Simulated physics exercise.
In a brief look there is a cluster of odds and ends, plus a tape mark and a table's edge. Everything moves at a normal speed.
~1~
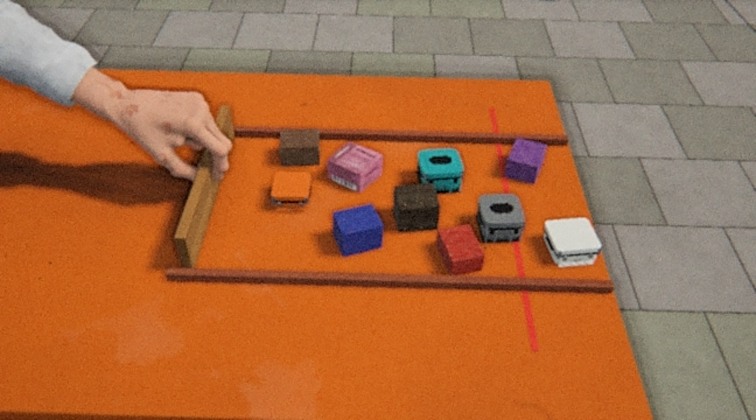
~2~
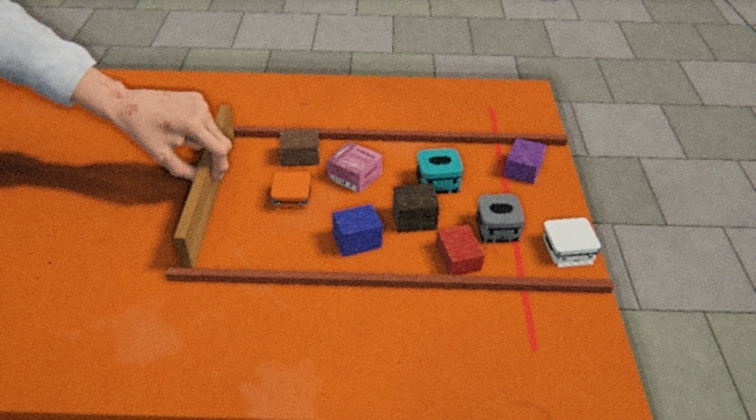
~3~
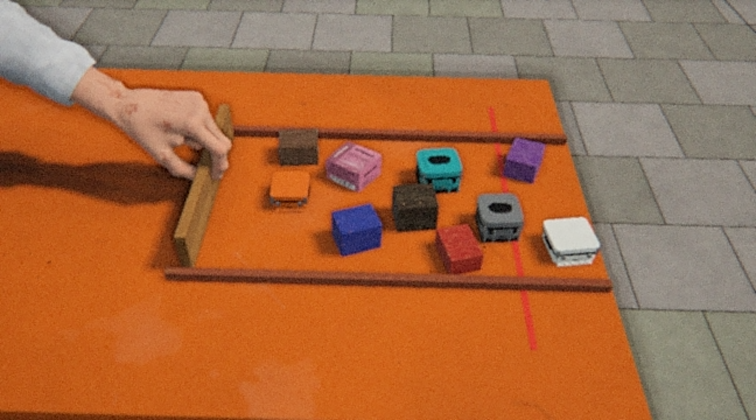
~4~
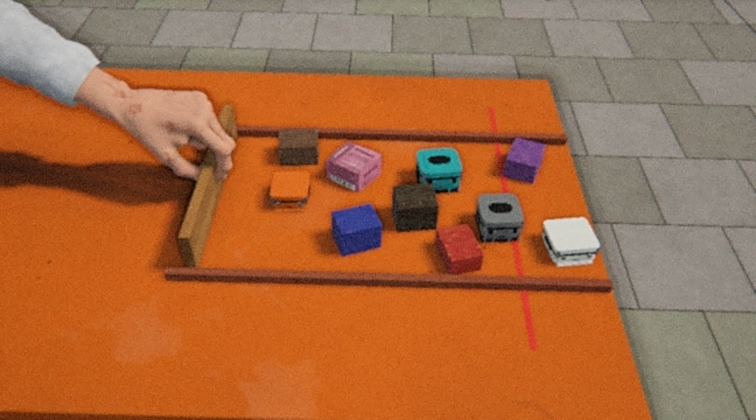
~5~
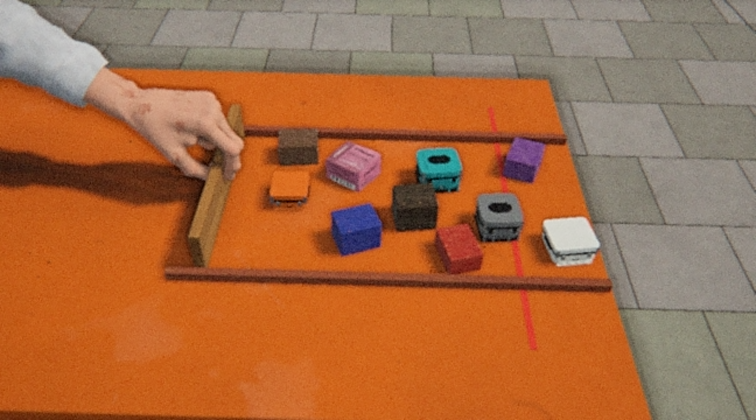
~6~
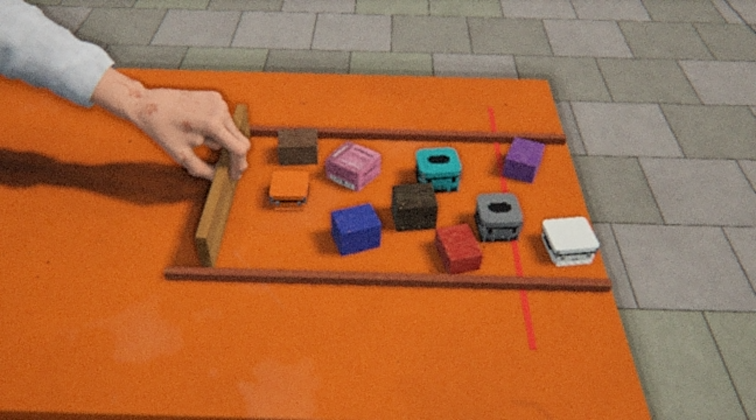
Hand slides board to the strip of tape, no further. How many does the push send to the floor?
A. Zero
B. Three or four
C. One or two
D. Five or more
B.
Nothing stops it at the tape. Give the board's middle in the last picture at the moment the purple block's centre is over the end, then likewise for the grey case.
The middle is at (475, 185) when it's the purple block, and at (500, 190) when it's the grey case.
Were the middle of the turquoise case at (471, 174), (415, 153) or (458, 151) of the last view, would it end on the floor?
Going through the places in order, it ends up falling, it keeps its spot, and it keeps its spot.
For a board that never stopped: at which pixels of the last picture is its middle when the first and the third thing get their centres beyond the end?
I'd say close to (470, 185), and after that close to (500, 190).
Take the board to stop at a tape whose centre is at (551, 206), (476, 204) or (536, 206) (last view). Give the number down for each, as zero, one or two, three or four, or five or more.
Going through the three places in order, the answers are more than four; one to two; more than four.
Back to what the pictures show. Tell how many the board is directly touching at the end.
I count 3 of them.
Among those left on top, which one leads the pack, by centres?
That one is the red block.
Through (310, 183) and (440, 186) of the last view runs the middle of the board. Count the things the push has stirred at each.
3 and 10.
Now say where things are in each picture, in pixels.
In the first frame, white case (570, 242); purple block (525, 161); grey case (500, 219); board (208, 181); tape (509, 206).
In the second frame, purple block (525, 161); black block (416, 208).
In the third frame, grey case (498, 218); blue block (356, 230).
In the fourth frame, white case (569, 242); orange case (291, 192).
In the fifth frame, purple block (524, 160); turquoise case (438, 171).
In the sixth frame, white case (568, 242); purple block (524, 160); grey case (498, 218); board (226, 180); tape (508, 205).
A little later, none off yet; white case at rest near (568, 242); purple block at rest near (524, 160); grey case at rest near (498, 218).
Next, none off yet; white case at rest near (568, 242); purple block shifted a little near (542, 155); grey case shifted a little near (520, 221).
When it is over, the number that fall off is three or four; down, turquoise case, grey case, purple block and white case.
